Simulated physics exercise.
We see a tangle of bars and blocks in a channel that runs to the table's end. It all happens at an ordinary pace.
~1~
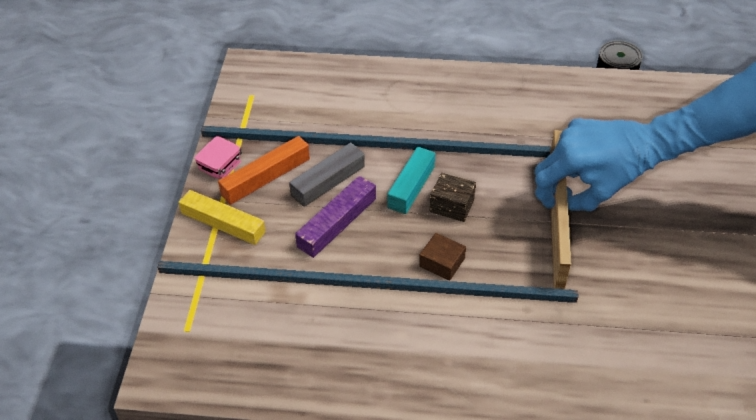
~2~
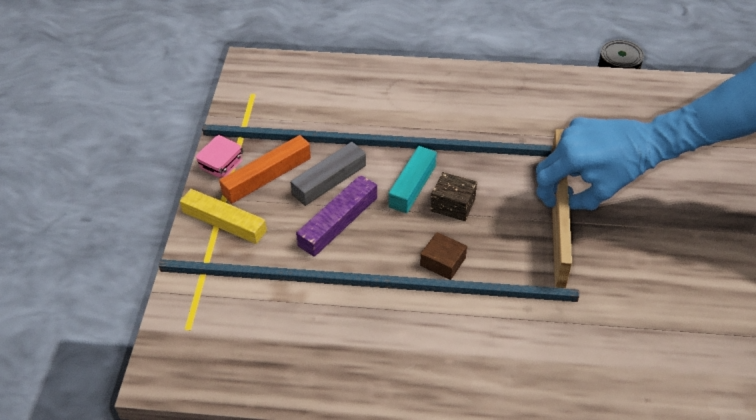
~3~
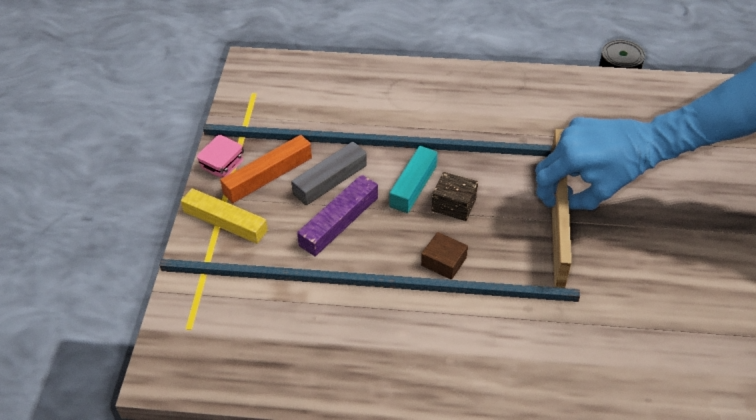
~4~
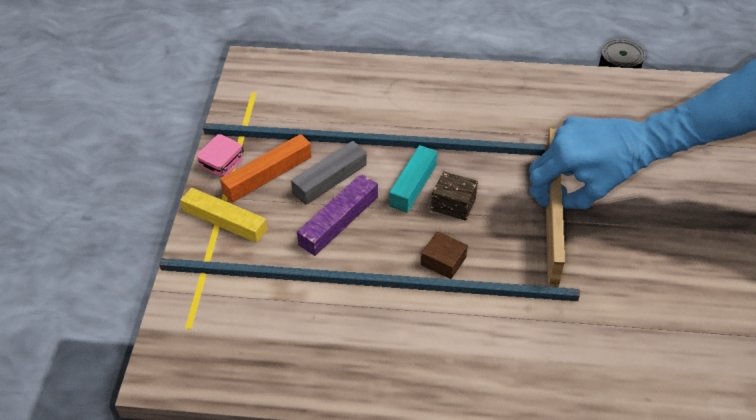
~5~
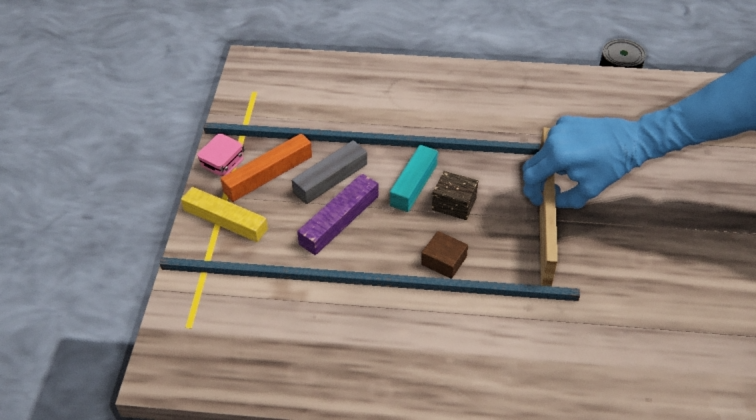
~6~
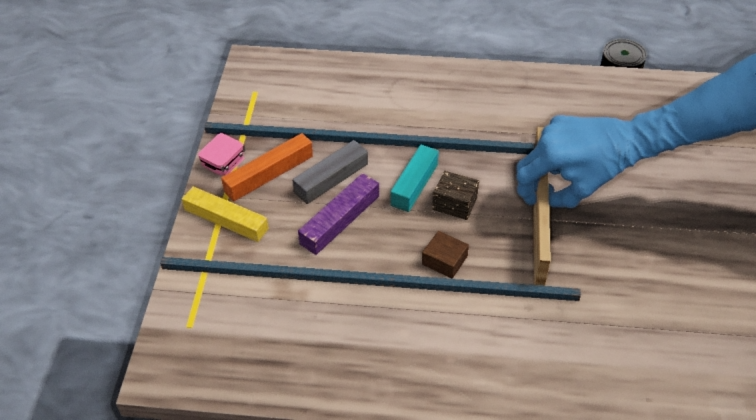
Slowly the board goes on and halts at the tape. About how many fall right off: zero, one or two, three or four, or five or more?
In the end the number that fall off is five or more.
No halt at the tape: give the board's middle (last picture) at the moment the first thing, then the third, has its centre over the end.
Near (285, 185) and (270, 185).
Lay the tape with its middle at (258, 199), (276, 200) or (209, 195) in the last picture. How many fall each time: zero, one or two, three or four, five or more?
Taking them in turn, three or four; one or two; at least five.
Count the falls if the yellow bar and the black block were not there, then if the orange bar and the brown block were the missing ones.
Fallen: 3, and 3 in the other try.
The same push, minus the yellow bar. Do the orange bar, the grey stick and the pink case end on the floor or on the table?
The orange bar is lost; the grey stick goes over; the pink case is lost.
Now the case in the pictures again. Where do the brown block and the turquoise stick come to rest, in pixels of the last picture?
Near (193, 242) and (206, 151).
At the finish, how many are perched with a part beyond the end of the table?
The number is 1.
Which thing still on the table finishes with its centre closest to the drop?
The turquoise stick ends nearest.
Soon after, none off yet; pink case at rest near (222, 156); yellow bar at rest near (225, 214); orange bar at rest near (268, 167).
After that, none off yet; pink case at rest near (219, 153); yellow bar displaced a little near (211, 214); orange bar displaced a little near (241, 159).
In the end, the number that fall off is five or more; gone, purple bar, grey stick, orange bar, yellow bar and pink case.
